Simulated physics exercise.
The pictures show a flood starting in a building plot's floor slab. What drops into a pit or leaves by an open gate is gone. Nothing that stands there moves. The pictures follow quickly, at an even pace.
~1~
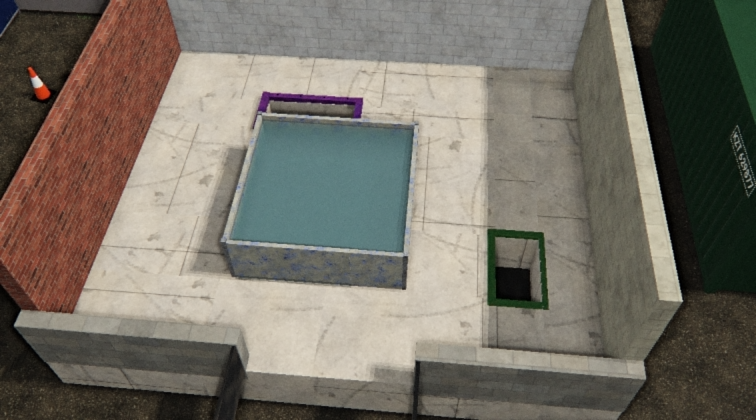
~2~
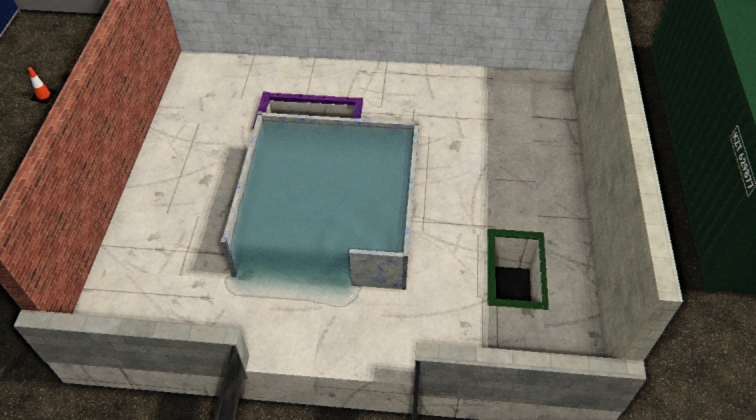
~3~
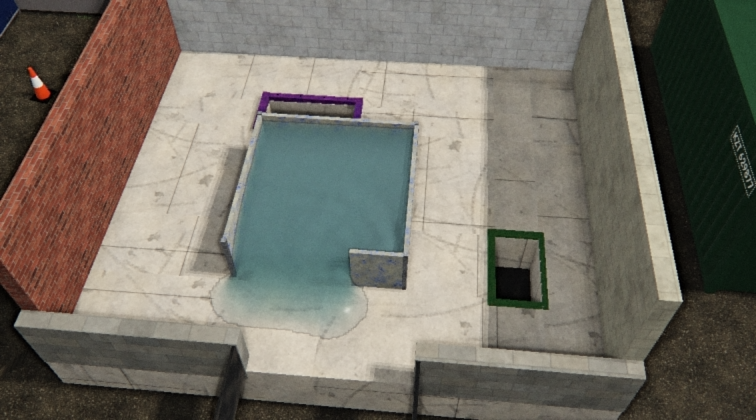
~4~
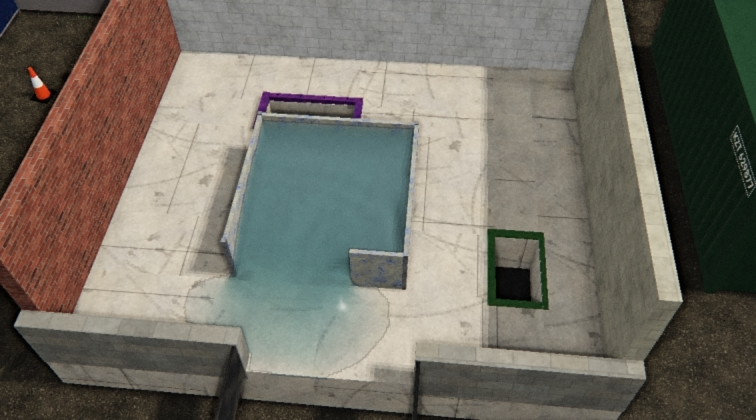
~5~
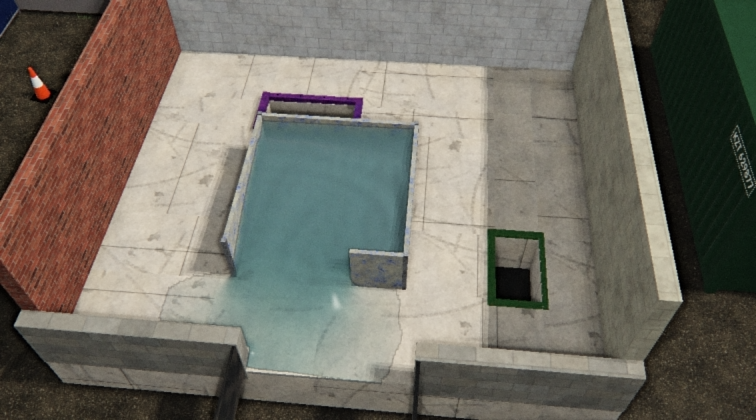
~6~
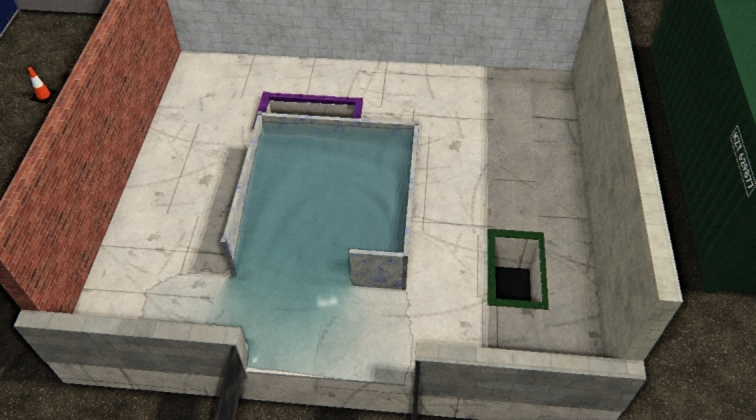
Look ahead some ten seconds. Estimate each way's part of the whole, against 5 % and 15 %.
One by one: The gate takes more than 15 %; the purple pit takes less than 5 %; the green pit takes less than 5 %.
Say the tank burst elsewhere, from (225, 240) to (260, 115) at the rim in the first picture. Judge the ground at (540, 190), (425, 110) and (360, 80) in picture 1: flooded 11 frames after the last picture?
In that order: Clear, not flooded, not flooded.
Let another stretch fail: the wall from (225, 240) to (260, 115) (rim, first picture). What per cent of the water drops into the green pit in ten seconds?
Parts in a hundred: Green 10.
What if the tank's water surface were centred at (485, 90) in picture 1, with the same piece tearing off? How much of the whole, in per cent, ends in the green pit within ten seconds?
In per cent: Green 20.
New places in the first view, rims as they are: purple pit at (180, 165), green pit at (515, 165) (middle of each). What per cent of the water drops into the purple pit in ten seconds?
Roughly, in per cent: Purple 12.
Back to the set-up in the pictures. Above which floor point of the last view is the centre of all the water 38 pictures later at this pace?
Around (260, 198).
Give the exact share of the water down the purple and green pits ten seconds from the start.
In turn 0 and 0 per cent.
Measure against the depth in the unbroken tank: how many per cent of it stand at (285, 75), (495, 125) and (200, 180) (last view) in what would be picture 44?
In that order: 10, 0 and 6 per cent.
A moment on, water covers 15 % of the floor; the gate 12 %, the purple pit 0 %, the green pit 0 %.
Next, water covers 20 % of the floor; the gate 23 %, the purple pit 0 %, the green pit 0 %.
Then, water covers 40 % of the floor; the gate 35 %, the purple pit 0 %, the green pit 0 %.
Later, water covers 50 % of the floor; the gate 47 %, the purple pit 0 %, the green pit 0 %.
In the end, water covers 75 % of the floor; the gate 55 %, the purple pit 0 %, the green pit 0 %.
